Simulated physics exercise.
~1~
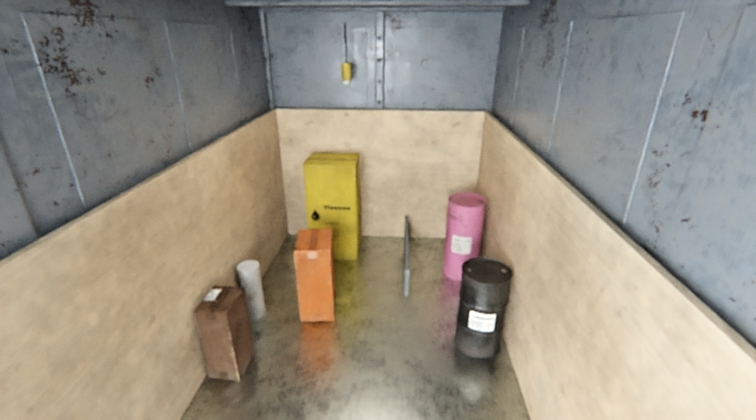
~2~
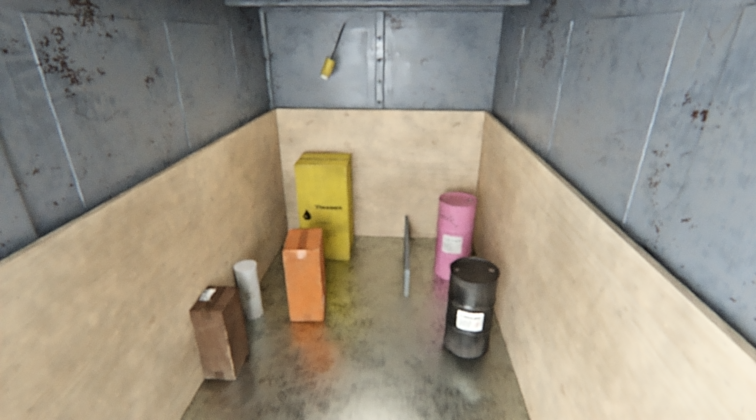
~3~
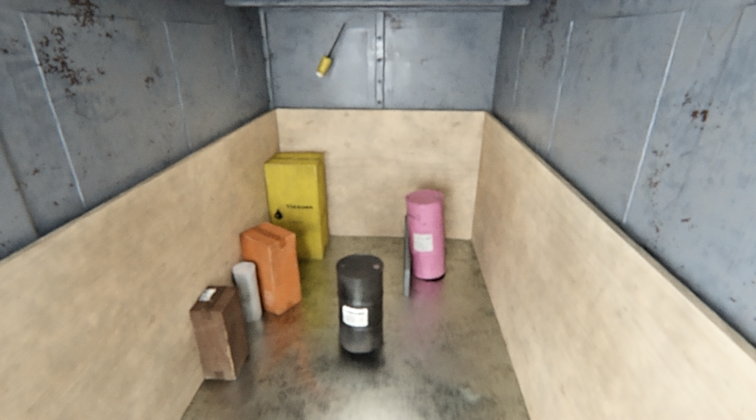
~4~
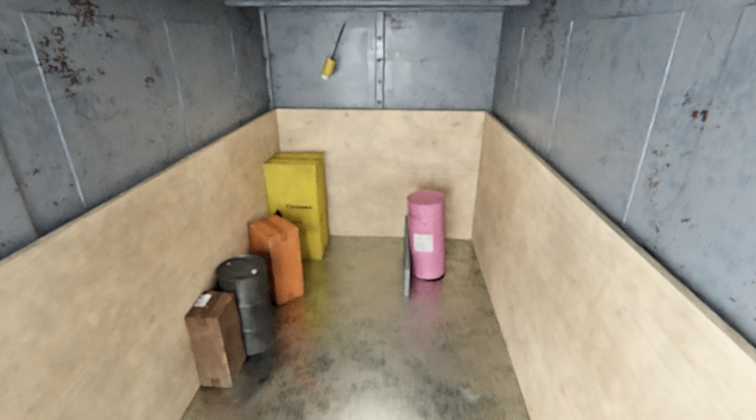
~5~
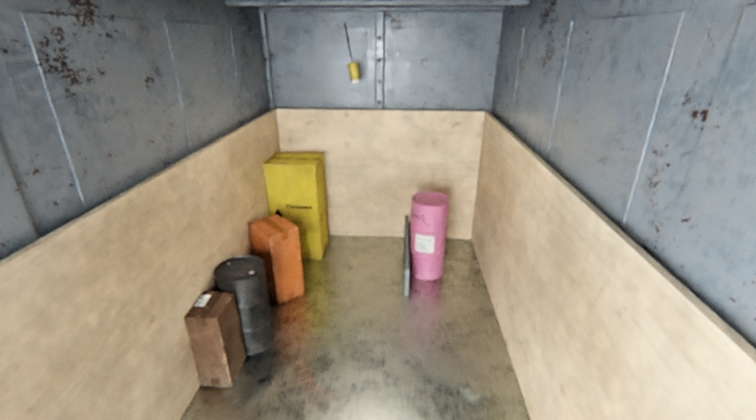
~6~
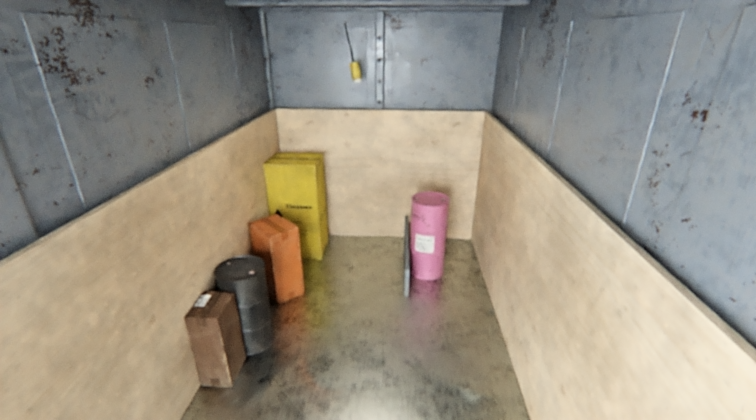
Yellow box, orange box and two drums sliding left in a metal-walled bay, black drum crossing furthest, all ending upright.
